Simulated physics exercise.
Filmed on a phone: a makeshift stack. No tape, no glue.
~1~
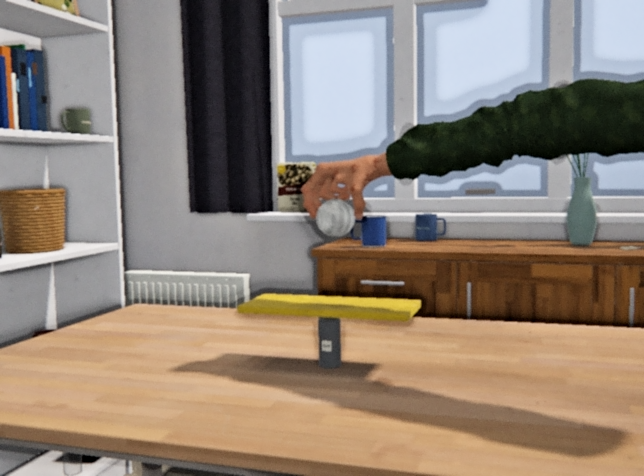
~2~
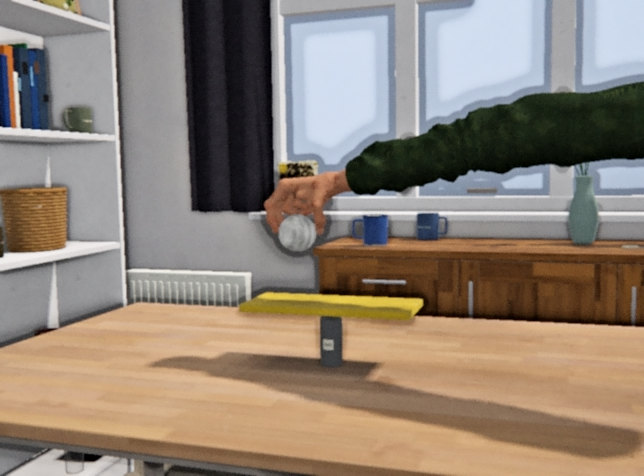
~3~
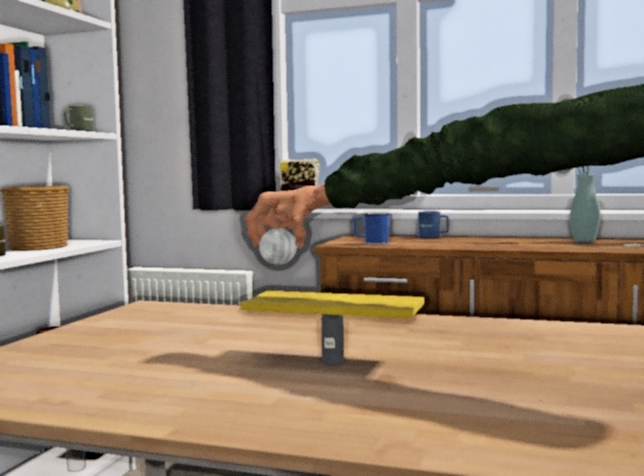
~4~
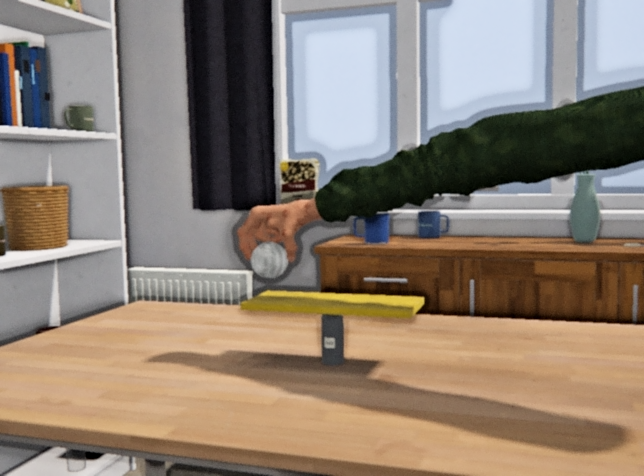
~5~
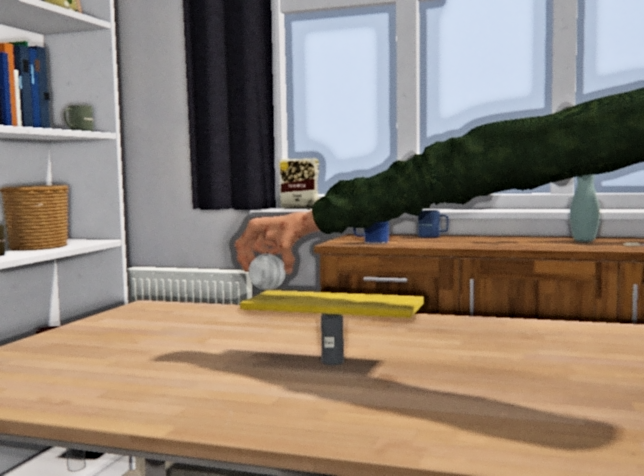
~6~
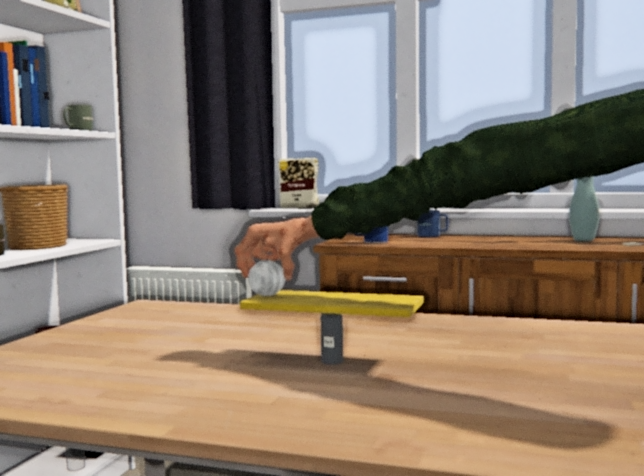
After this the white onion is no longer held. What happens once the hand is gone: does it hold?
Outcome: The stack comes apart.
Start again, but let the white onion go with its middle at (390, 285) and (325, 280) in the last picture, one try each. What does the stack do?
In the first case it comes apart; in the second case it stays up.
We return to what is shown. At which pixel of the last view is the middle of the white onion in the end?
Around (233, 337).
Then, 0.30 s on from there, white onion now fallen; yellow board turned 40° from how it was put.
Then, 0.50 s on from there, yellow board turned 38° from how it was put; grey shaker turned 19° from how it was put.
Then, 0.60 s on from there, yellow board now fallen; grey shaker on its side.
In the end, fallen, yellow board, white onion and grey shaker. At the end, from the last picture's camera, white onion near (234, 337). The stack gives way.
